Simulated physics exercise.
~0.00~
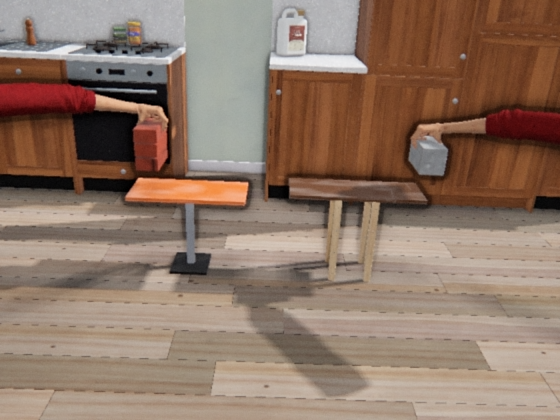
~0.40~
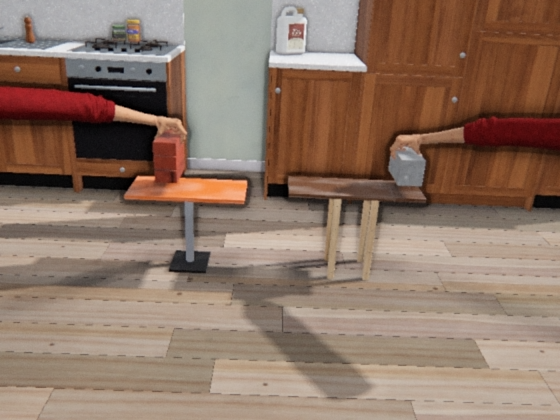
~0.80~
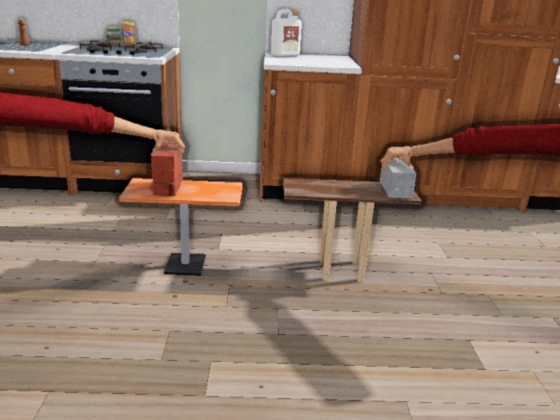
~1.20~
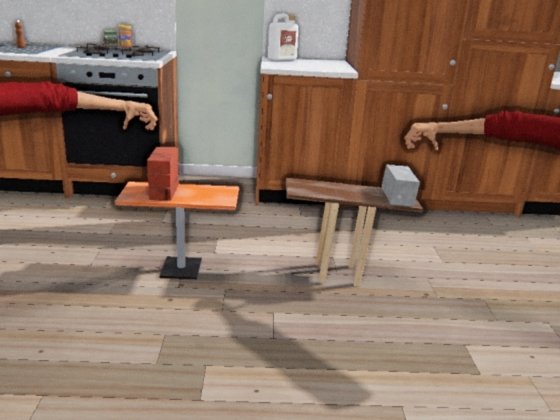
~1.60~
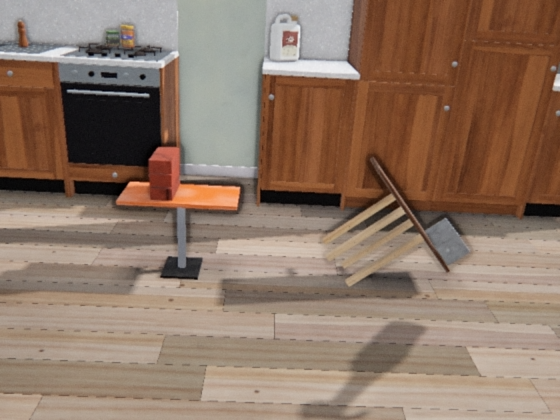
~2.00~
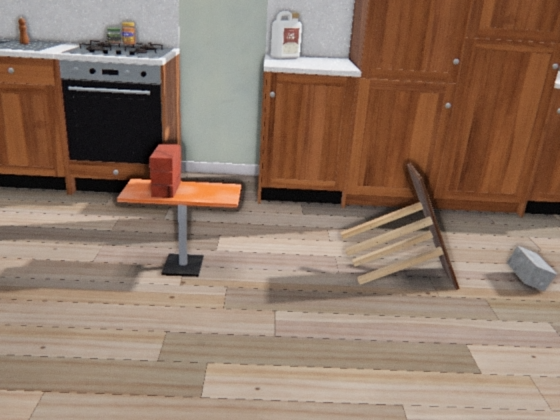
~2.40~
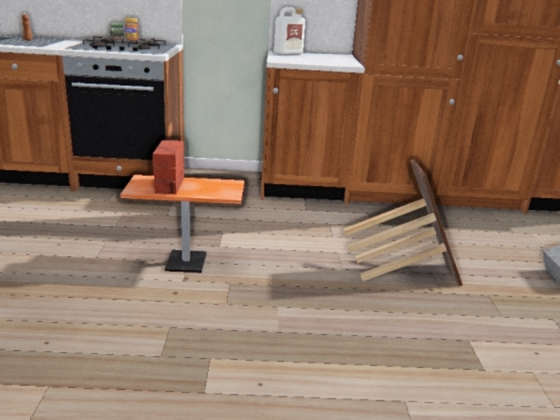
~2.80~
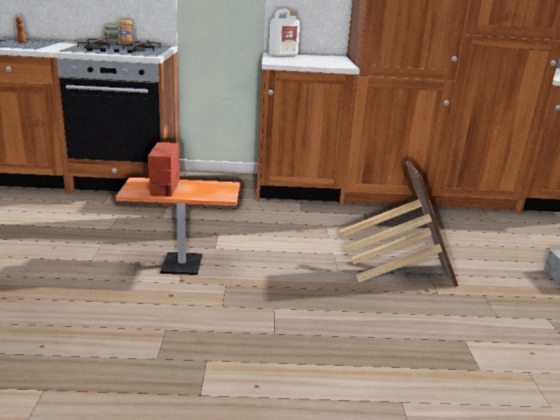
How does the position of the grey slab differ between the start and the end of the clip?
At the start the grey slab is held in a hand just above the right end of the brown stand. By the end it lies on the floor at the far right edge of the view, beyond the toppled stand.
